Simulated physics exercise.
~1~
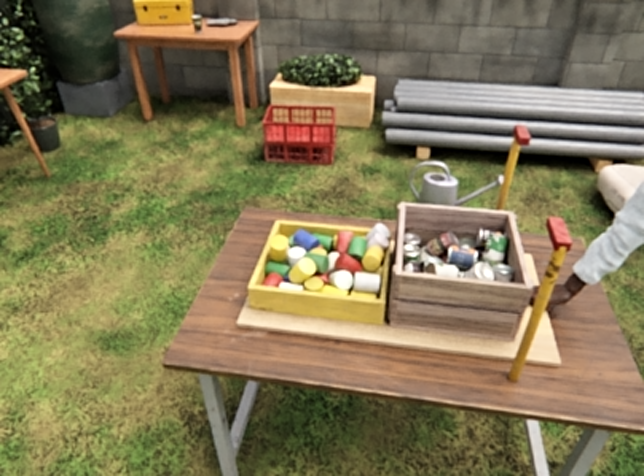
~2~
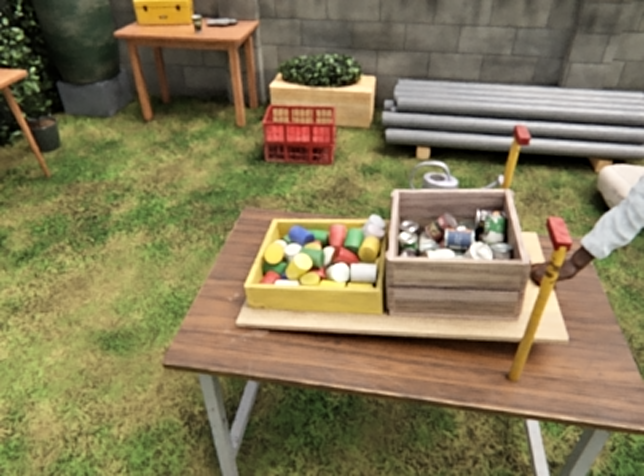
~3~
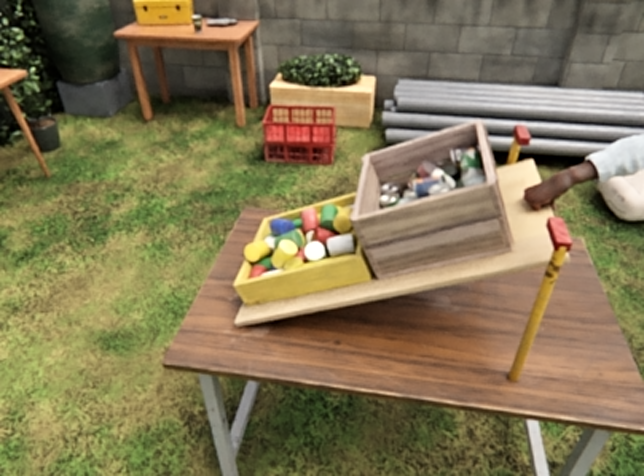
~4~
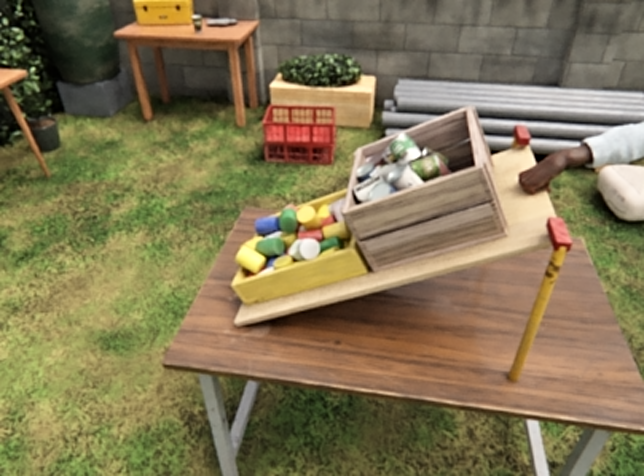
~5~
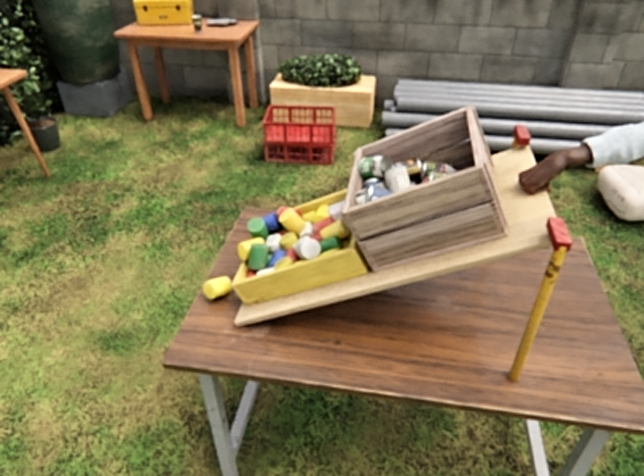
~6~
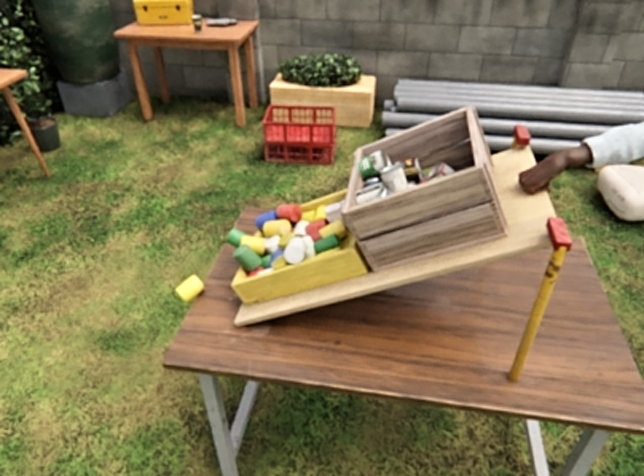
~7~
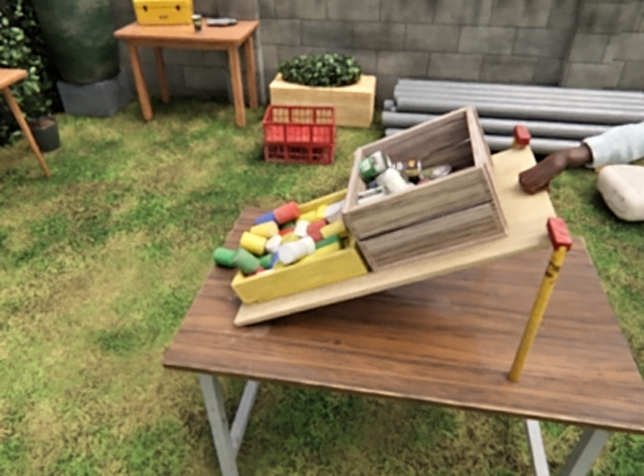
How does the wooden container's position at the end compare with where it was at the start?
It ends up higher and a little further left than it was at the start, and it is now tilted down toward the left instead of sitting level.
